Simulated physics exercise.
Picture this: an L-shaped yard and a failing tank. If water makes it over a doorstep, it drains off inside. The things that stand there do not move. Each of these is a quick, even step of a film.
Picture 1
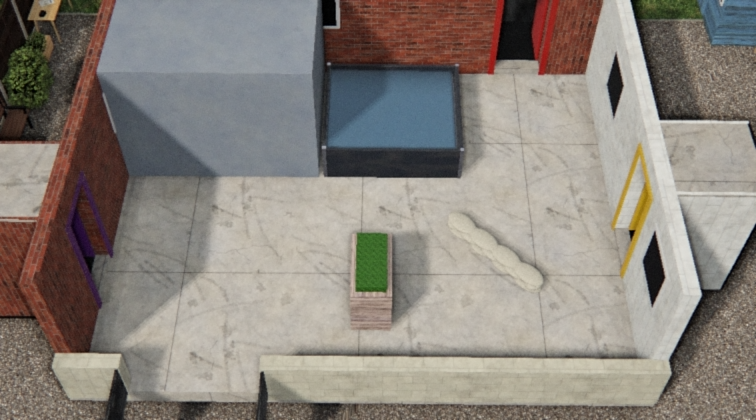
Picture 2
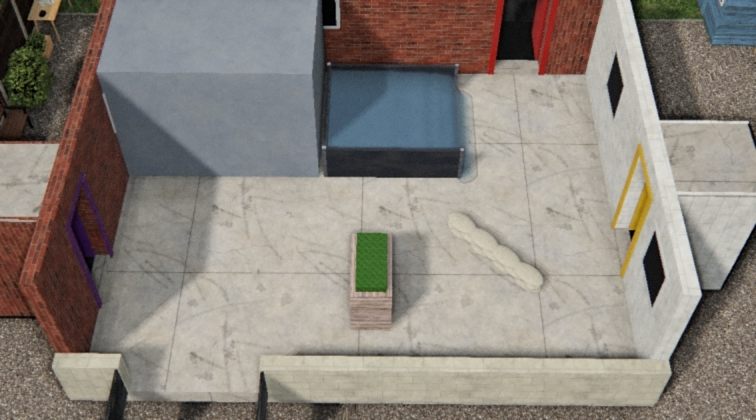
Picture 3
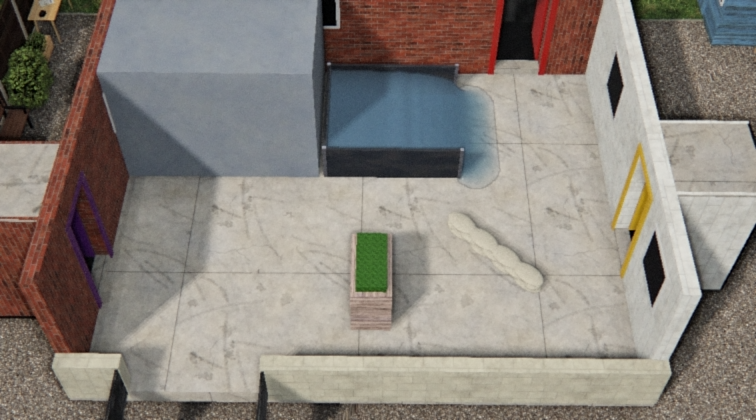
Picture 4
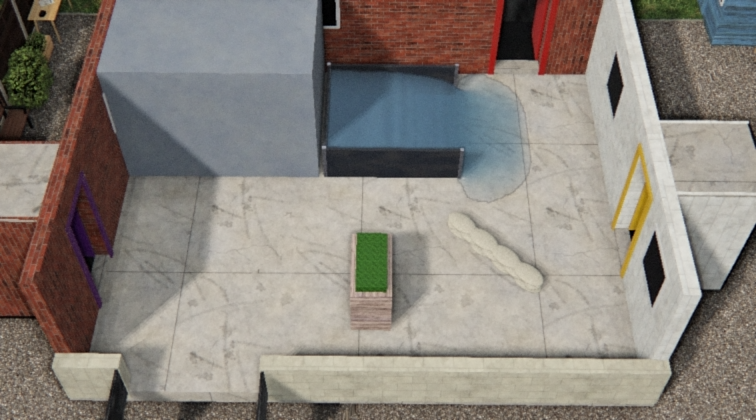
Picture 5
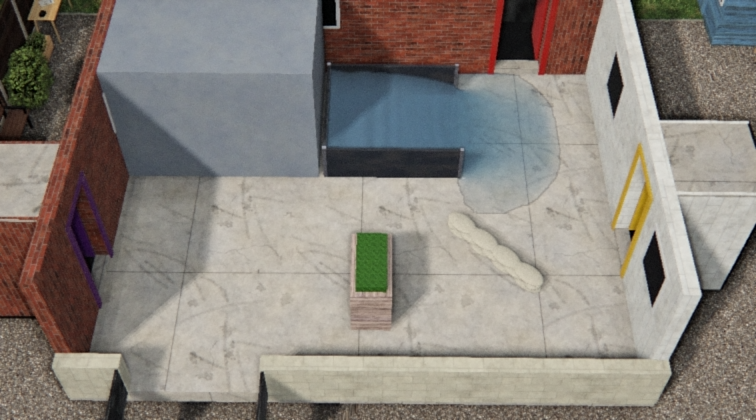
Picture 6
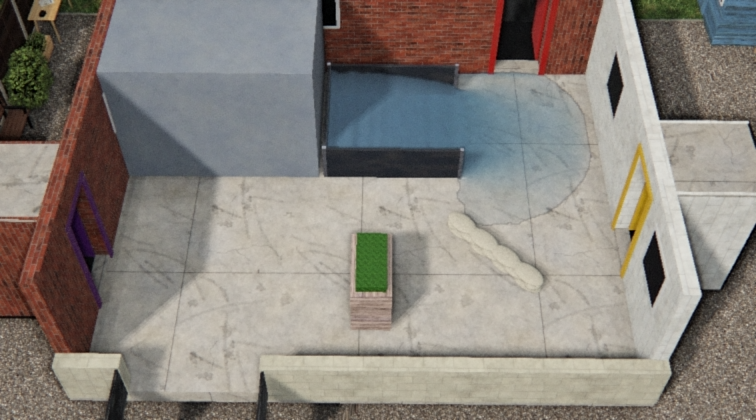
Blue water pours out of the tank's right side and spreads across the pale yard.
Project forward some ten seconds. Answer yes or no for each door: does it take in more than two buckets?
Yellow door: Yes; purple door: No; red door: Yes.
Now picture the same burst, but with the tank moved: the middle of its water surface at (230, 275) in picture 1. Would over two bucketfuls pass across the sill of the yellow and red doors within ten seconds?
Result - yellow: Fails to reach it, red: Fails to reach it.
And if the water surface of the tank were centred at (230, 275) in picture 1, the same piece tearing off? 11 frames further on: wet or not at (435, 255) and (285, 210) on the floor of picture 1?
The first spot is swamped and the second is untouched.
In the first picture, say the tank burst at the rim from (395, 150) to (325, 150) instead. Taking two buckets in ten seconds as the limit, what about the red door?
Result for the red door: It lets in too little.
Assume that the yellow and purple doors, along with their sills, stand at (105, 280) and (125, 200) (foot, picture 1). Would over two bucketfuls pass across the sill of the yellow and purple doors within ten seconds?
Well, the yellow door comes up short, but the purple door comes up short.
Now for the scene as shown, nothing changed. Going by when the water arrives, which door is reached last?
Result: The purple-painted one.
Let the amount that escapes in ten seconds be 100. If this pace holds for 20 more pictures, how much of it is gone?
Roughly 45 percent of it.
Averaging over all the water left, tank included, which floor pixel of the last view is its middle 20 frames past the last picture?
Centre: Close to (511, 163).
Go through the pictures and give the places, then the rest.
In the first frame, still water in the water tank at (393, 109).
In the second frame, water pours out at (456, 126) and has run to (462, 180).
In the third frame, the front is at (485, 183), out from the gap at (456, 127).
In the fourth frame, the front is at (506, 191), out from the gap at (456, 128).
In the fifth frame, water pours out at (456, 128) and has run to (550, 178).
In the sixth frame, the front is at (586, 159), out from the gap at (455, 129).
A moment on, water covers 25 % of the floor; the yellow door not reached, the purple door not reached, the red door wet at the sill, nothing in.
Next, water covers 30 % of the floor; the yellow door under two buckets in, the purple door not reached, the red door under two buckets in.
Then, water covers 35 % of the floor; the yellow door over two buckets in, the purple door not reached, the red door over two buckets in.
Later, water covers 65 % of the floor; the yellow door over two buckets in, the purple door not reached, the red door far over two buckets in.
In the end, water covers 95 % of the floor; the yellow door over two buckets in, the purple door wet at the sill, nothing in, the red door far over two buckets in.
